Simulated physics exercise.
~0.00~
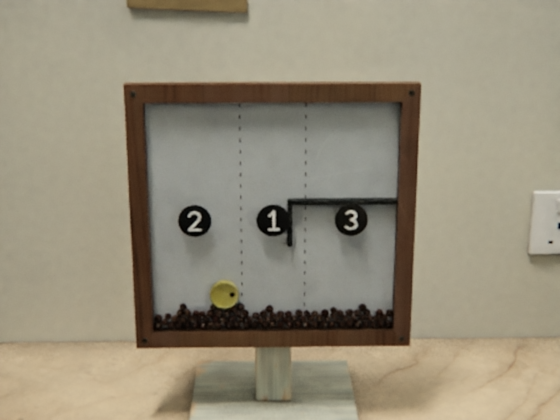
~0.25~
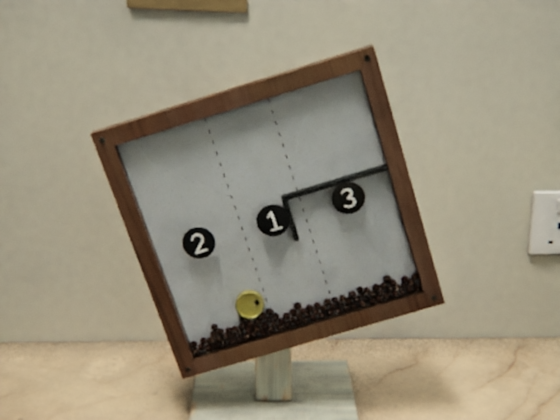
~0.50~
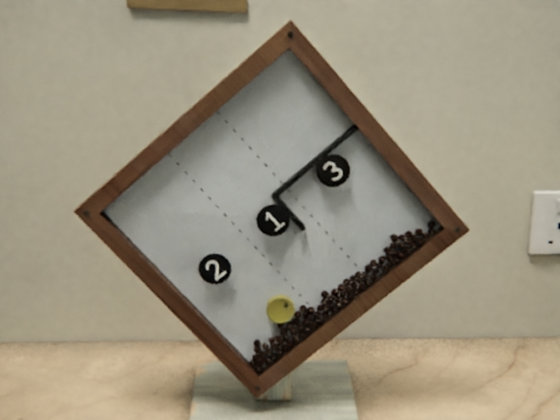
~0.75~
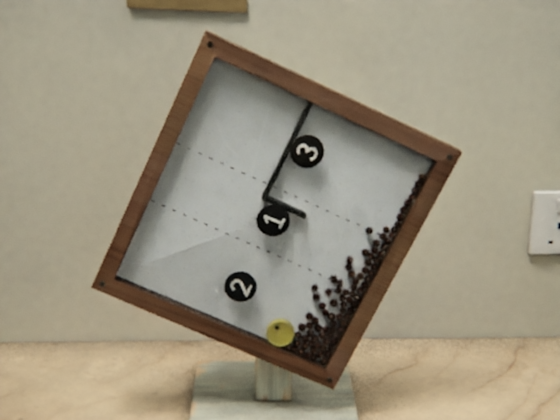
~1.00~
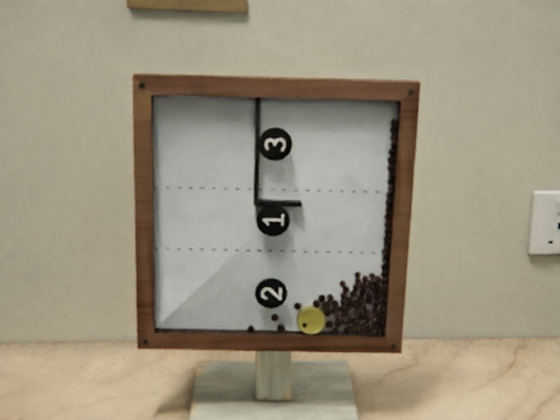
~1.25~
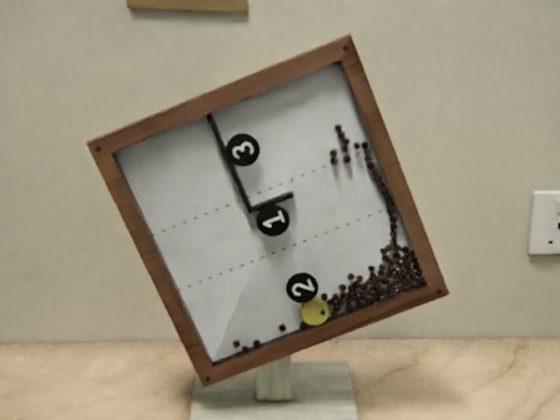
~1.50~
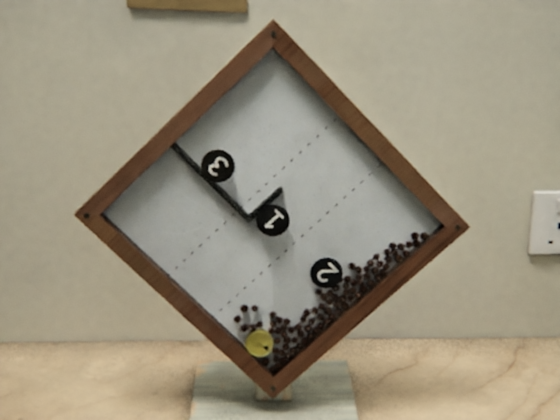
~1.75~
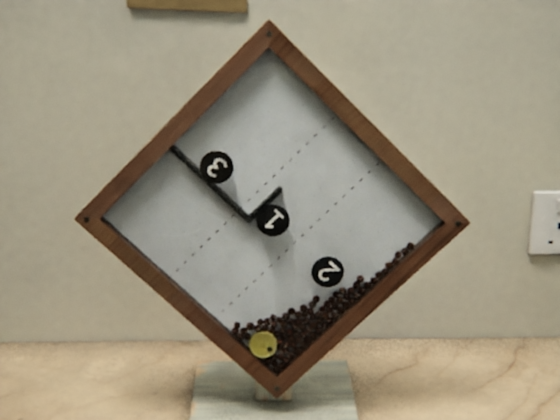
Square wooden-framed case turning anticlockwise on its stand, dark pellets and a yellow disc sliding inside, settling together in the bottom corner.
